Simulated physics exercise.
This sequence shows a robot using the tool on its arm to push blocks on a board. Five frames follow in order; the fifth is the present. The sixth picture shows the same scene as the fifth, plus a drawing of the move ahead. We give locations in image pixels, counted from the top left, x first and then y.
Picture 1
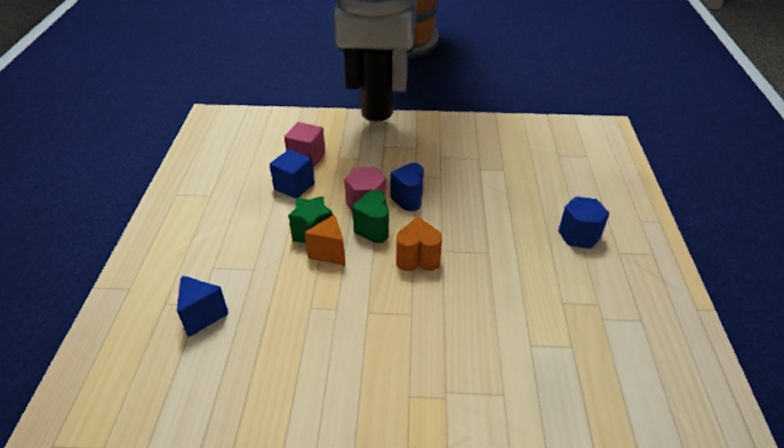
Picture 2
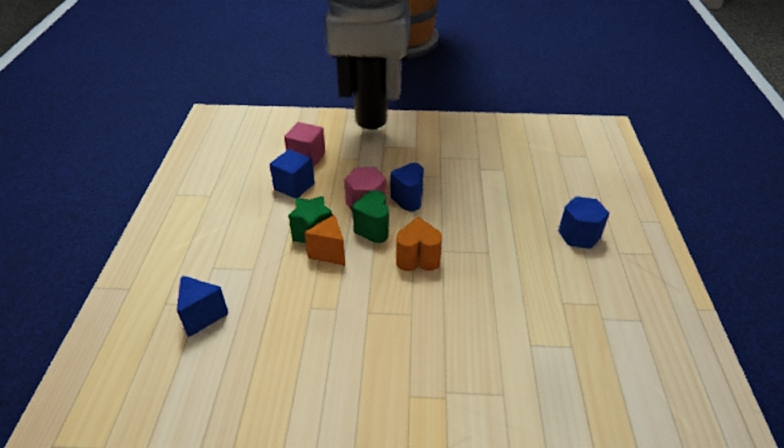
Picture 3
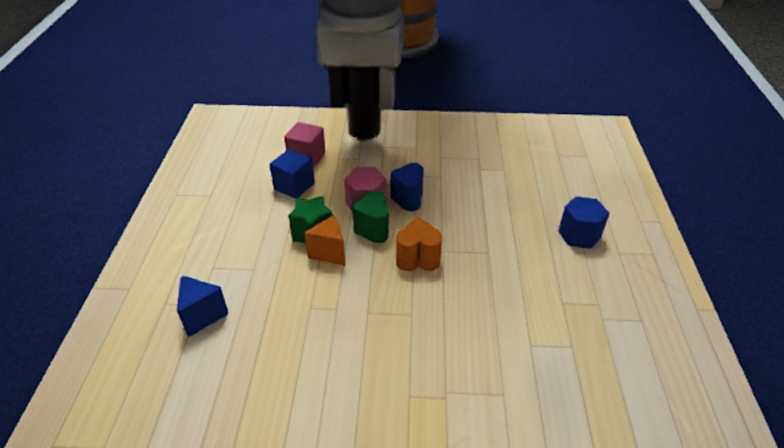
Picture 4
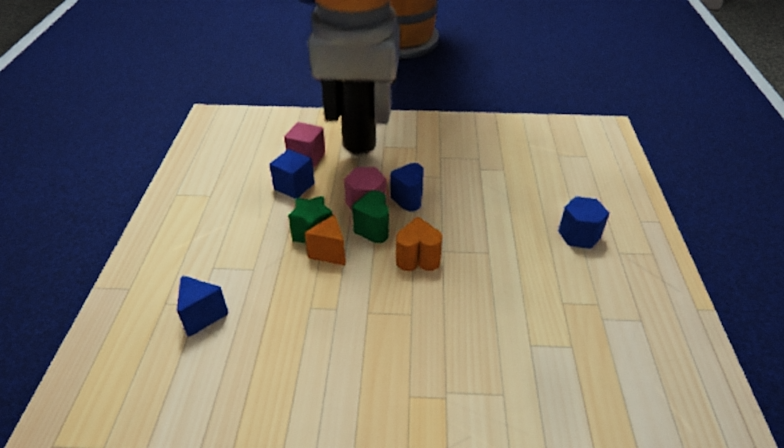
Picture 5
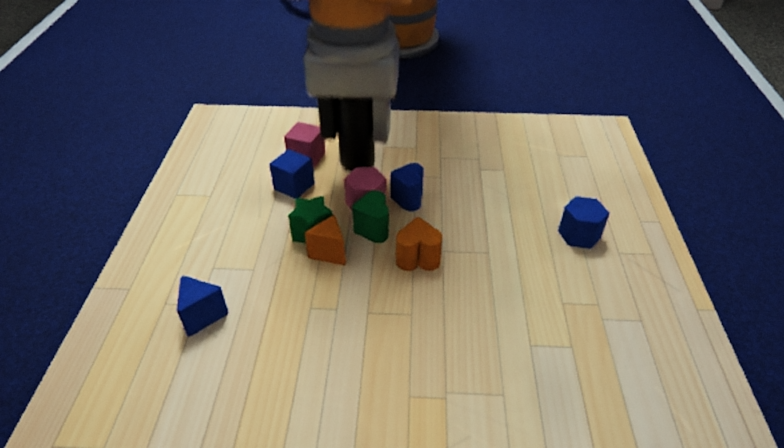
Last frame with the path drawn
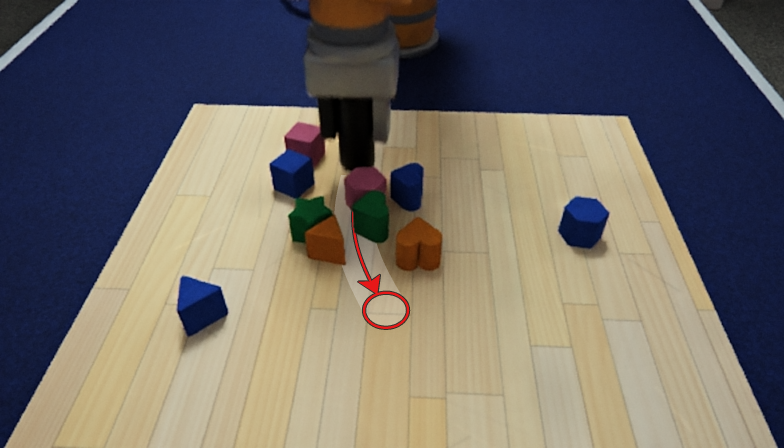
To begin with, a robot arm's dark tool hangs over the far edge of a wooden board scattered with blue, pink, green and orange blocks. The tool then moves steadily nearer and slightly left, ending just behind the pink hexagonal block, while all the blocks stay still.
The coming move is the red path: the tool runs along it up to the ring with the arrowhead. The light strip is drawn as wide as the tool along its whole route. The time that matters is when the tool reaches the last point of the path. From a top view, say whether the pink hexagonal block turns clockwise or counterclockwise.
Prediction: Counterclockwise.
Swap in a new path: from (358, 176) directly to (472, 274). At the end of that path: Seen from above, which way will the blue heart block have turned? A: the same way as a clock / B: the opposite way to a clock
B - the opposite way to a clock.
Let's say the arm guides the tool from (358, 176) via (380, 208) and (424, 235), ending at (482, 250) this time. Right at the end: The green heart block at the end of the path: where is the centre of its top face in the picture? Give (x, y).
Somewhere near (380, 254).
The line goes from (358, 176) by way of (355, 237) to (386, 310).
The first path, step by step. One third of the way, tool at (352, 203); pink hexagonal block at (384, 204), turned 60° anticlockwise; green heart block at (390, 228), turned 50° clockwise; orange heart block at (422, 236).
Two thirds of the way, tool at (361, 248); orange three-sided block at (324, 231); pink hexagonal block at (397, 214), turned 95° anticlockwise; green heart block at (401, 243), turned 35° clockwise; orange heart block at (436, 245), turned 20° anticlockwise.
At the end, tool at (386, 298); orange three-sided block at (324, 231); pink hexagonal block at (397, 214), turned 95° anticlockwise; green heart block at (423, 270), turned 45° anticlockwise; orange heart block at (450, 248), turned 50° anticlockwise.
